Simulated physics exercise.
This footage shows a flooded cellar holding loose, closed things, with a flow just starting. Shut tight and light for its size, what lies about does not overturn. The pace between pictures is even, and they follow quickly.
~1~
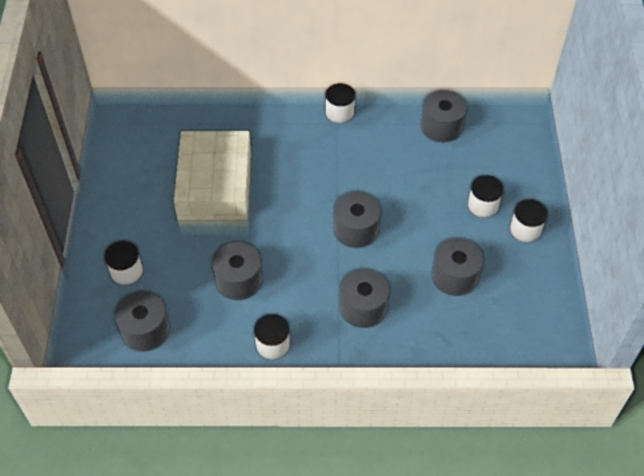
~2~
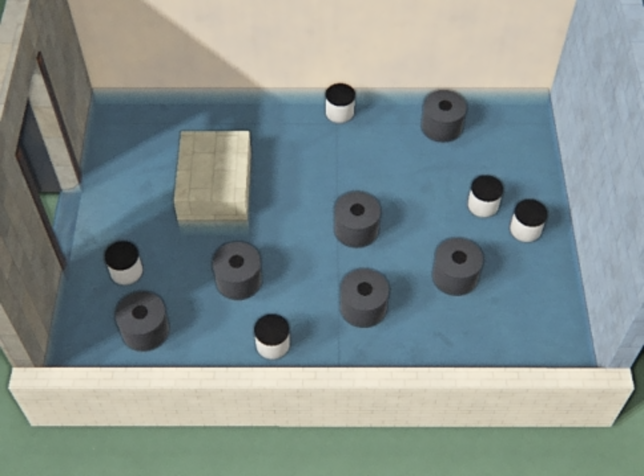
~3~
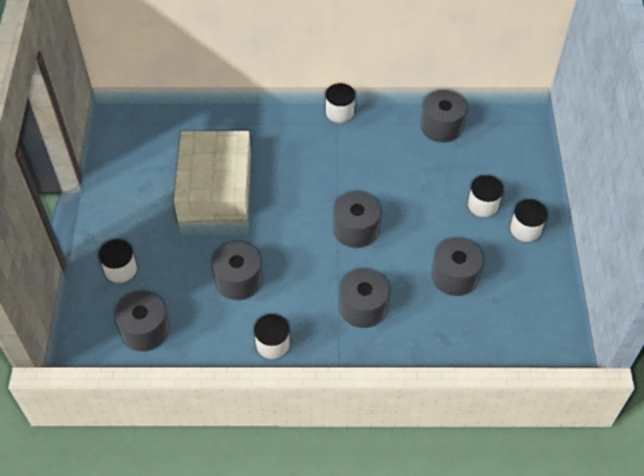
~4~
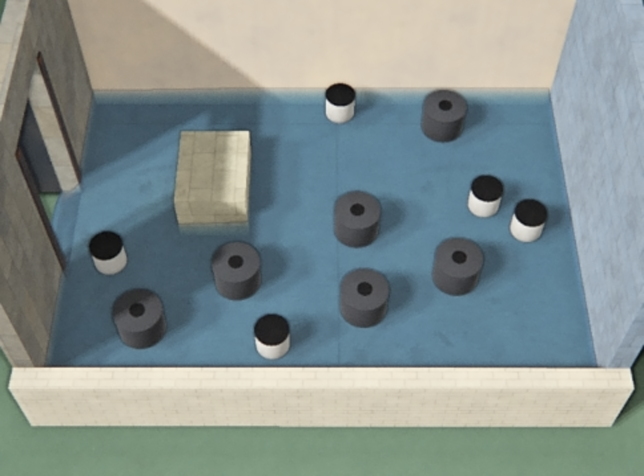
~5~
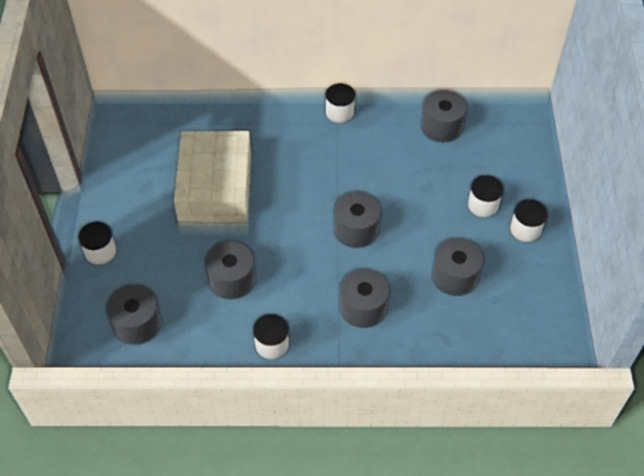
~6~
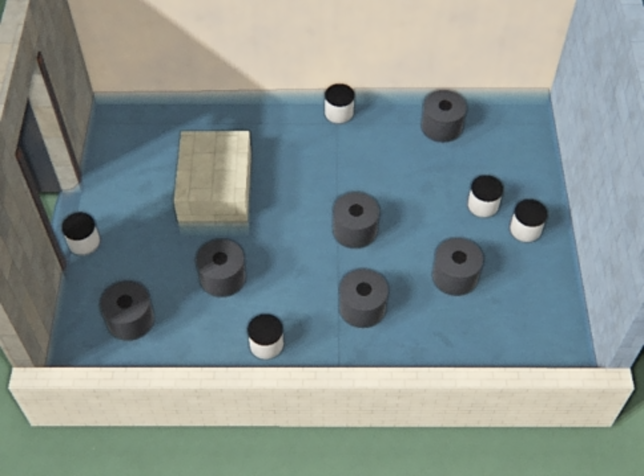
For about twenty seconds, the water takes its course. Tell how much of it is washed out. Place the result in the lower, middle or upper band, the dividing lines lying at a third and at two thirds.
The portion will probably sit in the middle band.
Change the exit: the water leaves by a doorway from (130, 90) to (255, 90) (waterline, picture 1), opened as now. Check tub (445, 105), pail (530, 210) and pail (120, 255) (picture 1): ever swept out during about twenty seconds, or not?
The first exits, the second never exits, the third exits.
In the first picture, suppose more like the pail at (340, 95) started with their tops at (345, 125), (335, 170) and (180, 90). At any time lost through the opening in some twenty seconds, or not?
First escapes, second doesn't escape, third escapes.
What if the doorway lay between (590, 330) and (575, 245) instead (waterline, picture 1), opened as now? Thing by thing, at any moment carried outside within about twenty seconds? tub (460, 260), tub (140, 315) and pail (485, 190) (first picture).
One after the other: Carried outside, no, washed out.
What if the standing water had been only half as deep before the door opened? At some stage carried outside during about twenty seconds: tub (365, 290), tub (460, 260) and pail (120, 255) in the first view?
Held back, then held back, then escapes.
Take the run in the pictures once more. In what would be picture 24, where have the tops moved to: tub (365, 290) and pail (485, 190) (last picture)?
They should end up near (261, 296) and (455, 193) respectively.
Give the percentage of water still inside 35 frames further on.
Close to 56 %.
A moment on, 1 of 11 are out; 10 afloat.
Next, 3 of 11 are out; 8 afloat.
Later, 5 of 11 are out; 6 afloat.
In the end, 7 of 11 are out; 4 afloat.
